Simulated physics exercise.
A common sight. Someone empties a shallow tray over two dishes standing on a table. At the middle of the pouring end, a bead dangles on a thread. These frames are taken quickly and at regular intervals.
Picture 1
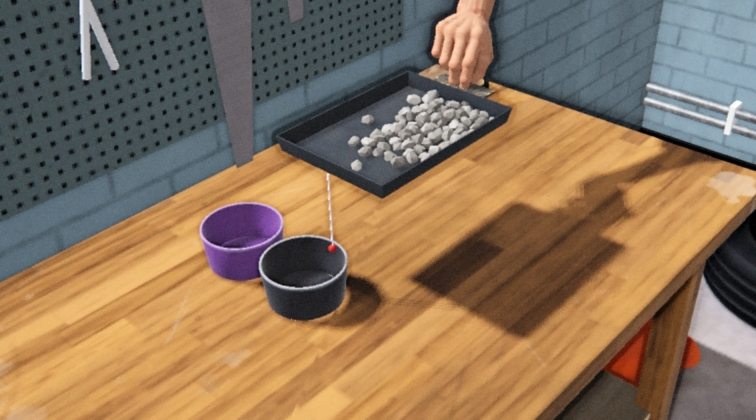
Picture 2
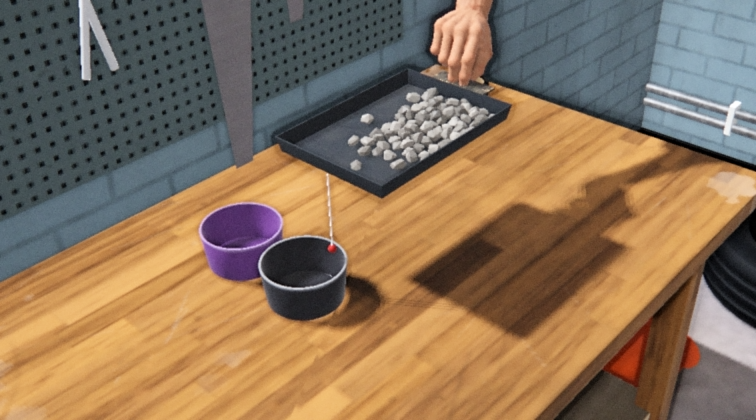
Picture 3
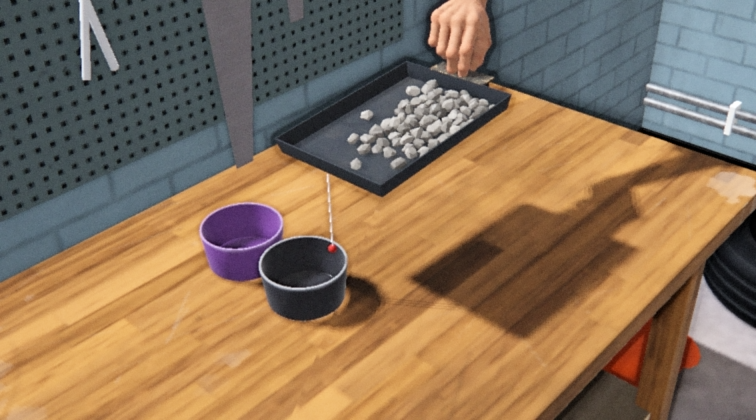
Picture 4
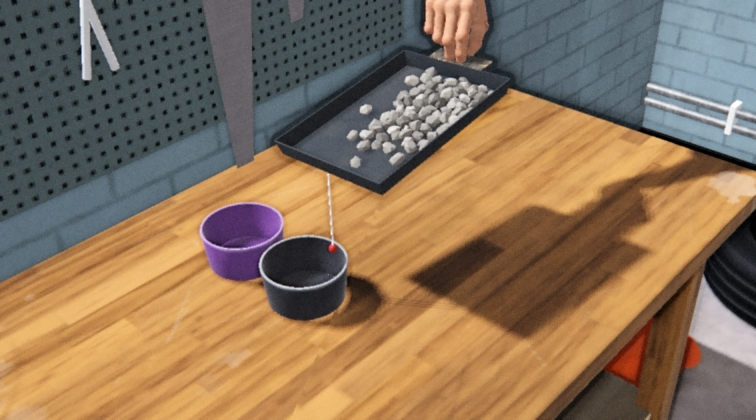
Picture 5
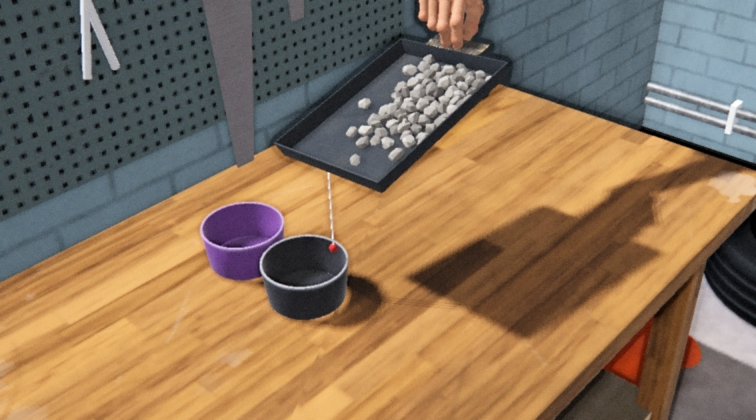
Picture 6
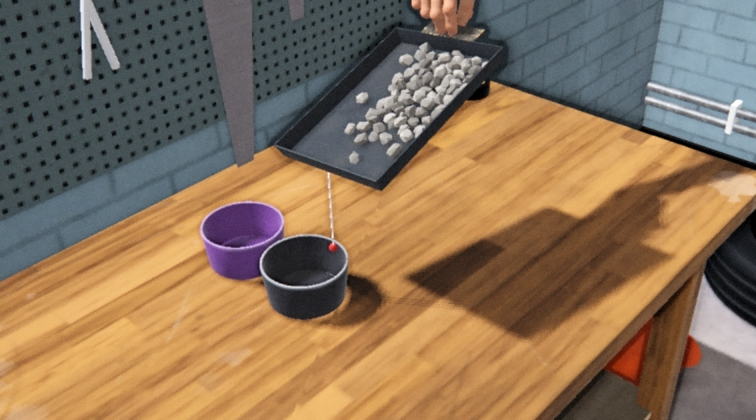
A hand raised the far end of a dark tray of gray gravel above a wooden workbench, tilting it gradually steeper, while the purple and black dishes below and the red bead stayed put.
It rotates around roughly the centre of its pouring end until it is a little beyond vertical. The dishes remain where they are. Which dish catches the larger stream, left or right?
The right one.
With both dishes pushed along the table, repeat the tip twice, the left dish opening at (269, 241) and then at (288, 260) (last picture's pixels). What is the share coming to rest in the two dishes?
Roughly 80 %, then roughly 70 %.
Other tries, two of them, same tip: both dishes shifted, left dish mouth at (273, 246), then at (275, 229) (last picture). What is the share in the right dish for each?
You'd get 10 in a hundred first and 10 in a hundred after that.
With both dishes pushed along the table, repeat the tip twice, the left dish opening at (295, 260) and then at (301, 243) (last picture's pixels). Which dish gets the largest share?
In the first try it's the left-side dish, and in the second it's the left-side dish.
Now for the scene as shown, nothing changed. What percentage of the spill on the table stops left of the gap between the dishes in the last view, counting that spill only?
Some 80 %.
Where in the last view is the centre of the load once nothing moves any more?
It settles centred around (282, 287).
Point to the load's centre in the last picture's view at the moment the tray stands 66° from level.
Near (301, 151).
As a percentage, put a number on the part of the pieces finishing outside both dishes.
I'd put it at about 40 percent.
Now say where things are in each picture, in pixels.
The first picture shows corners of the pouring end near (281, 136) and (382, 183), level; middle of the load near (425, 132), bits of gravel; left dish near (212, 258); right dish near (273, 296); bead on its thread near (333, 248).
The second picture shows corners of the pouring end near (280, 136) and (381, 182), level; middle of the load near (425, 130).
The third picture shows corners of the pouring end near (280, 138) and (380, 182), tipped barely, lowest at the left corner; middle of the load near (425, 125).
The fourth picture shows corners of the pouring end near (279, 140) and (379, 180), tipped a little, lowest at the left corner; middle of the load near (424, 116).
The fifth picture shows corners of the pouring end near (279, 142) and (378, 179), tipped clearly, lowest at the left corner; middle of the load near (422, 107).
The sixth picture shows corners of the pouring end near (278, 144) and (376, 177), tipped clearly, lowest at the left corner; middle of the load near (426, 91); left dish near (212, 257); right dish near (273, 295).
Shortly afterwards, tray tipped steeply; the bulk on the tray; a little in the air.
Next, tray tipped past a quarter turn; a little on the tray; near a third in the right dish; a little in the left dish; near a third outside both; a little in the air.
Some moments later, tray tipped past a quarter turn; near half in the right dish; a little in the left dish; near a third outside both.
In the end, tray tipped past a quarter turn; near half in the right dish; a little in the left dish; near a third outside both.
